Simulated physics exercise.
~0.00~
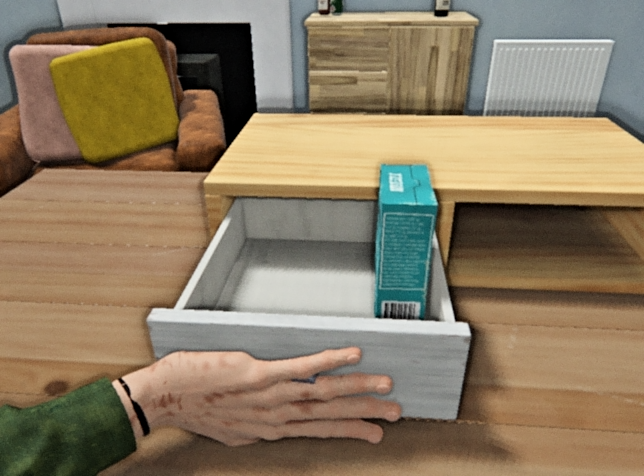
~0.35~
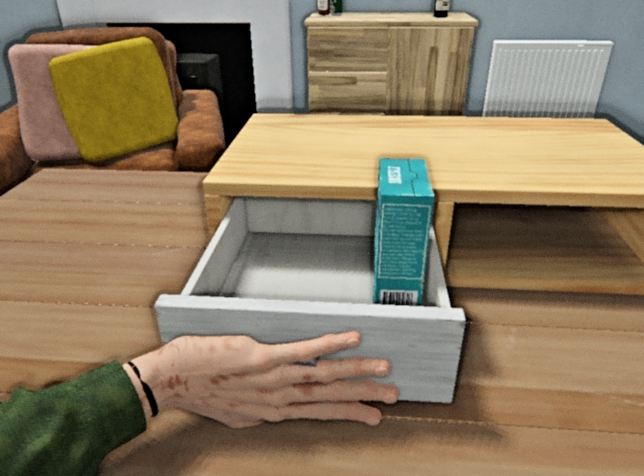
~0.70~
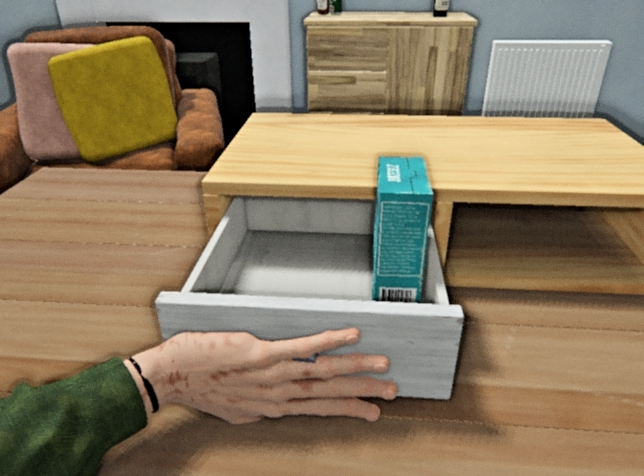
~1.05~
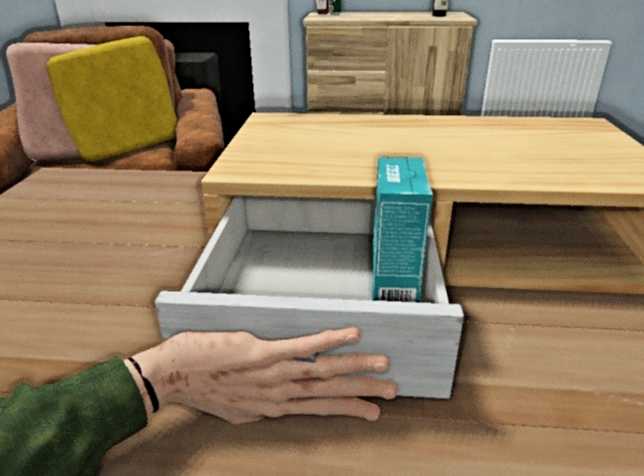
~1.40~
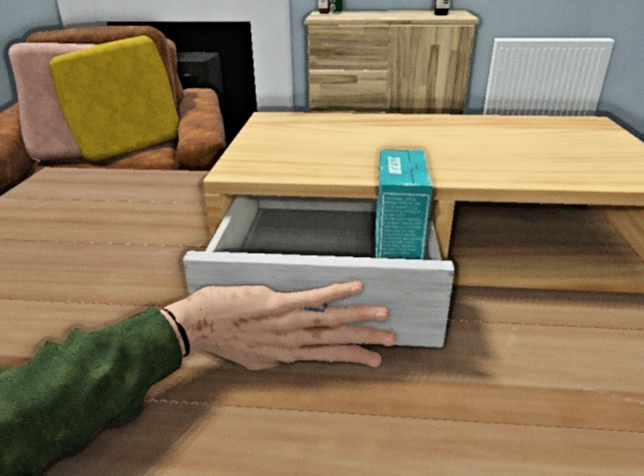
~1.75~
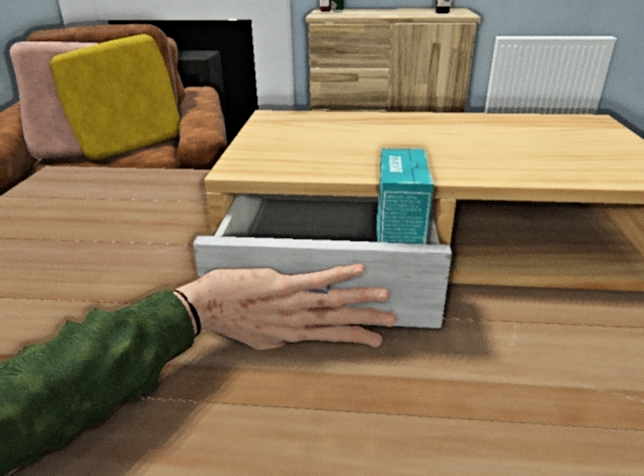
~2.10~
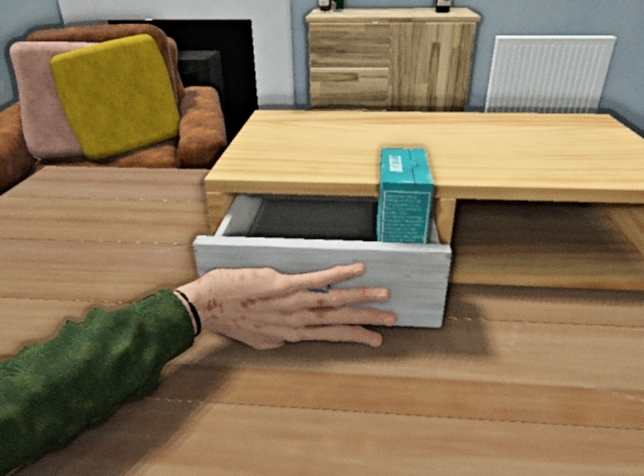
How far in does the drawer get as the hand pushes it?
The drawer goes only partway in and does not close. It stays partly open, with the turquoise packet still standing upright inside it.
